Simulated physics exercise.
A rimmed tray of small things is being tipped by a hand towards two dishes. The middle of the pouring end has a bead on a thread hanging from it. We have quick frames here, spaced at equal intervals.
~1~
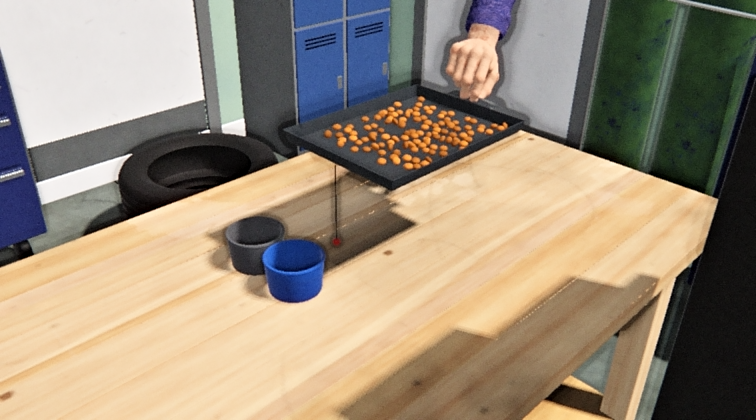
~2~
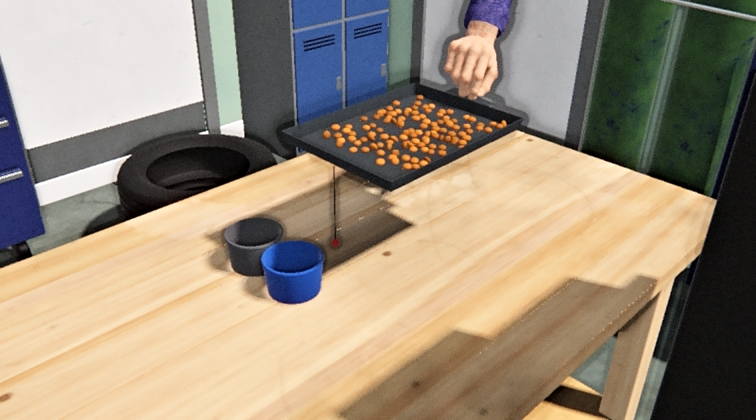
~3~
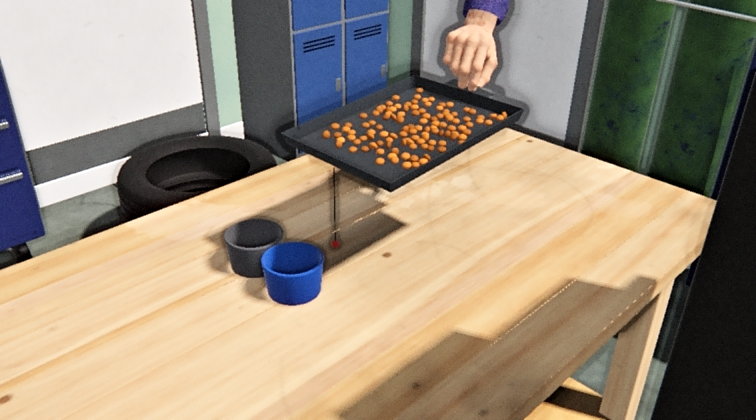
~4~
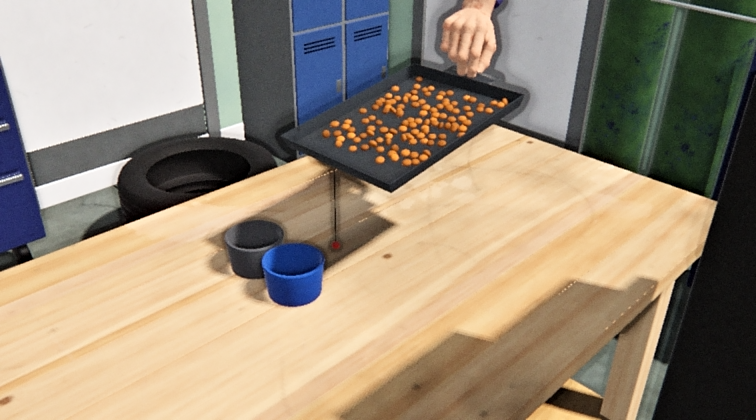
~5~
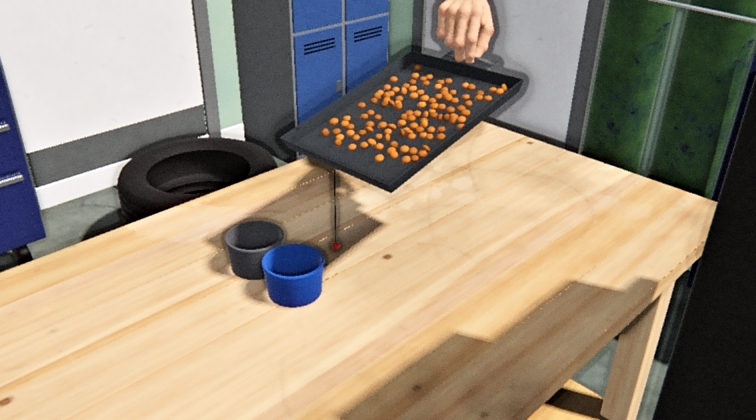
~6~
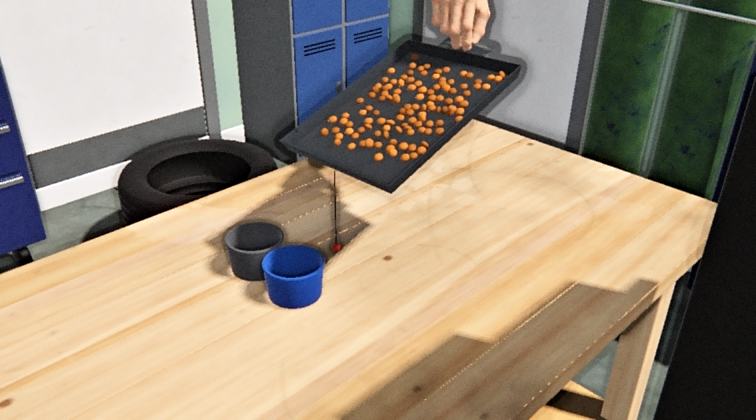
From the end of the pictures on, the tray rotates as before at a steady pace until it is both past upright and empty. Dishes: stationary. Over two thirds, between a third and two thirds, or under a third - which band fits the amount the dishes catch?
So the dishes end up with a third up to two thirds of the load.
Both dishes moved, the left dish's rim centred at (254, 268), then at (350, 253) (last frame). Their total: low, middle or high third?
Position 1 - under a third; position 2 - less than a third.
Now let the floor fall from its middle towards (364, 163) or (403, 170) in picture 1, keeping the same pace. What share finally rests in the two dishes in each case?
First case about 20 percent; second case about 0 percent.
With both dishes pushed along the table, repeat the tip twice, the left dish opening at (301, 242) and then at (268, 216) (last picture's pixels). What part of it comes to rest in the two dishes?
Roughly 40 % and 10 %.
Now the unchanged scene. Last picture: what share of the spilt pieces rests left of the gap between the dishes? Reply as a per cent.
About 40 per cent.
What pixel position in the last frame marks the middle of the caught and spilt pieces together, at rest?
I'd mark it at roughly (292, 292).
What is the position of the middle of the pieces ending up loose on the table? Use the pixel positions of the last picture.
Centre, final frame: Roughly (290, 319).
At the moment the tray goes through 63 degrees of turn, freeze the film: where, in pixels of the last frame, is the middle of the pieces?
Somewhere about (330, 156).
Soon after the last picture, tray tipped steeply; nearly all on the tray; a stray few in the air.
A little later, tray tipped past a quarter turn; about half on the tray; about a quarter in the right dish; a small part in the left dish; about a quarter outside both; a small part in the air.
Later still, tray tipped past a quarter turn; about a third in the right dish; a small part in the left dish; about half outside both.
At rest, tray tipped past a quarter turn; about a third in the right dish; a small part in the left dish; about half outside both.
